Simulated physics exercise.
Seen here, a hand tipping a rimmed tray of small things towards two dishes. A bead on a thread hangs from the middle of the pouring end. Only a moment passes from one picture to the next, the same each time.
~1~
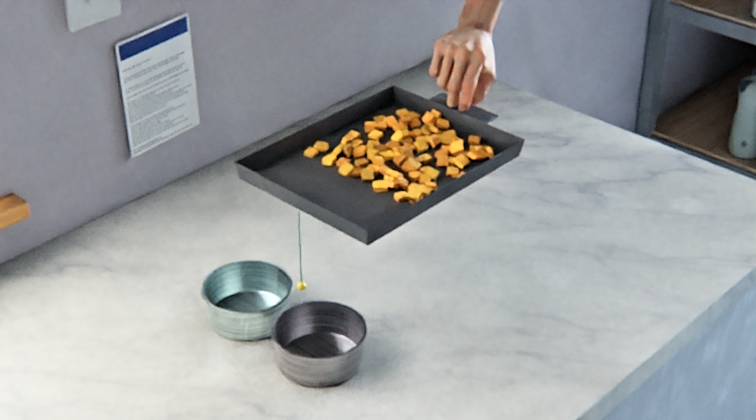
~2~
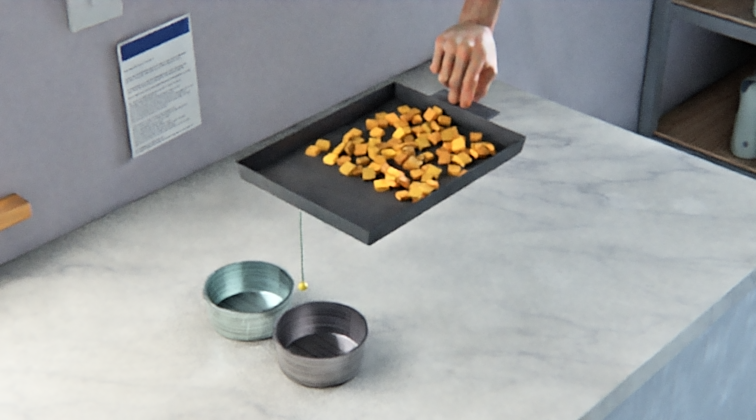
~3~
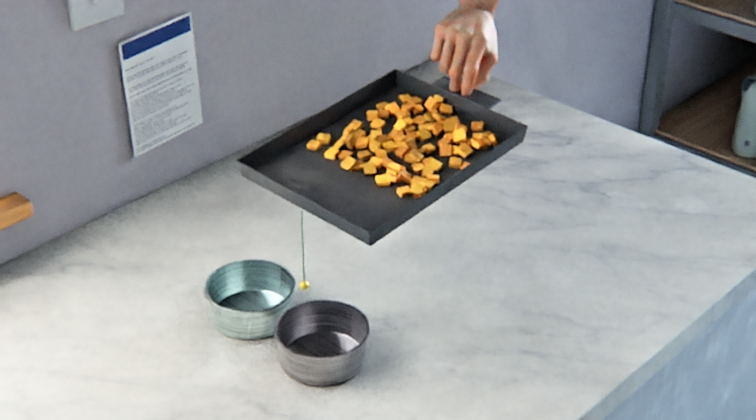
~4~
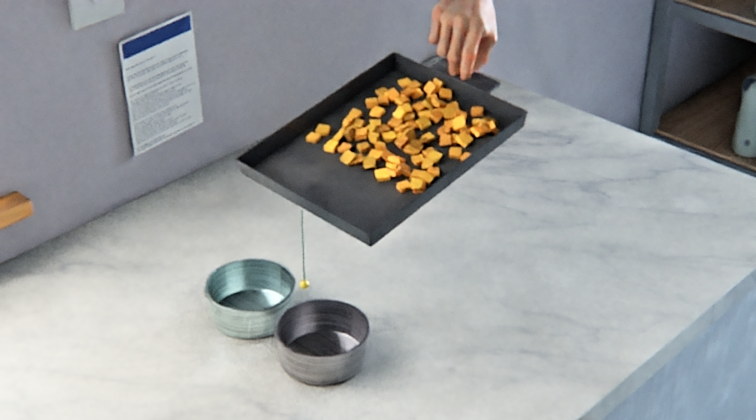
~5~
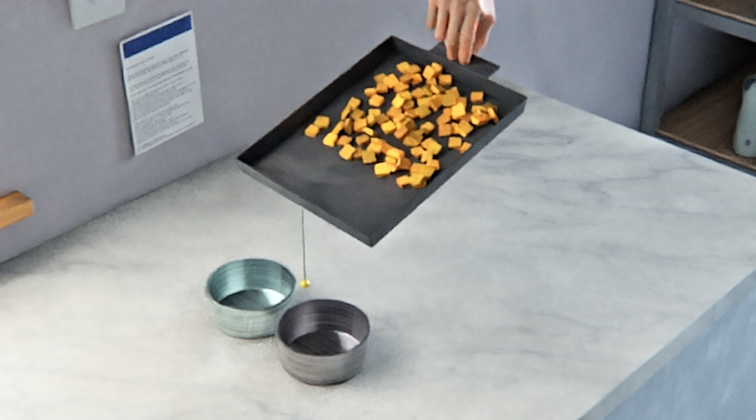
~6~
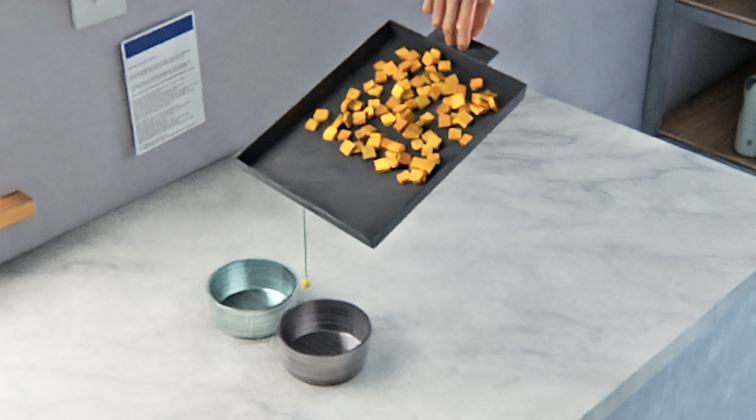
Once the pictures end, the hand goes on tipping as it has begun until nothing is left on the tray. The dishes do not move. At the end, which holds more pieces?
Fuller: The right-hand dish.
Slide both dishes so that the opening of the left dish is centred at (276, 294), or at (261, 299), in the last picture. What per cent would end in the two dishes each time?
In turn 70 and 80 in a hundred.
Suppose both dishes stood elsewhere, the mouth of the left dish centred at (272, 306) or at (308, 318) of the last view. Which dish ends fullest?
The first try: The right one. The second: The dish on the left.
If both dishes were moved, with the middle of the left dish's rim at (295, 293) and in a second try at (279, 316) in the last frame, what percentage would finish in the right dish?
The first gives 40 %, the second 40 %.
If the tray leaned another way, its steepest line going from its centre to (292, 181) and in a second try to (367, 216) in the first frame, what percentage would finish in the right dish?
Roughly 0 per cent, and 40 per cent.
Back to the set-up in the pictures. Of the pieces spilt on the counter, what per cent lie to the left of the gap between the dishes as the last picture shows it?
About 40 per cent.
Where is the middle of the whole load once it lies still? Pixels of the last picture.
At about (323, 364).
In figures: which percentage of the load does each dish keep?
About: Left dish 0, right dish 60 per cent.
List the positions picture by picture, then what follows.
In the first frame, corners of the pouring end (239, 162) and (368, 228), level; middle of the load (411, 147), small crackers; left dish (215, 318); right dish (286, 363); bead on its thread (302, 286).
In the second frame, corners of the pouring end (240, 162) and (369, 229), level; middle of the load (413, 145).
In the third frame, corners of the pouring end (241, 160) and (370, 229), tipped barely, lowest at the right corner; middle of the load (414, 137).
In the fourth frame, corners of the pouring end (240, 159) and (369, 231), tipped a little, lowest at the right corner; middle of the load (413, 125).
In the fifth frame, corners of the pouring end (239, 158) and (369, 234), tipped clearly, lowest at the right corner; middle of the load (413, 114).
In the sixth frame, corners of the pouring end (239, 158) and (370, 236), tipped clearly, lowest at the right corner; middle of the load (401, 109); left dish (220, 315); right dish (291, 361).
Just after the last frame, tray tipped steeply; every one on the tray.
A moment on, tray tipped past a quarter turn; roughly half on the tray; roughly a quarter in the right dish; roughly a quarter outside both; about a tenth in the air.
Further on, tray tipped past a quarter turn; roughly half in the right dish; just a few in the left dish; roughly a third outside both.
When it is over, tray tipped past a quarter turn; roughly half in the right dish; just a few in the left dish; roughly a third outside both.
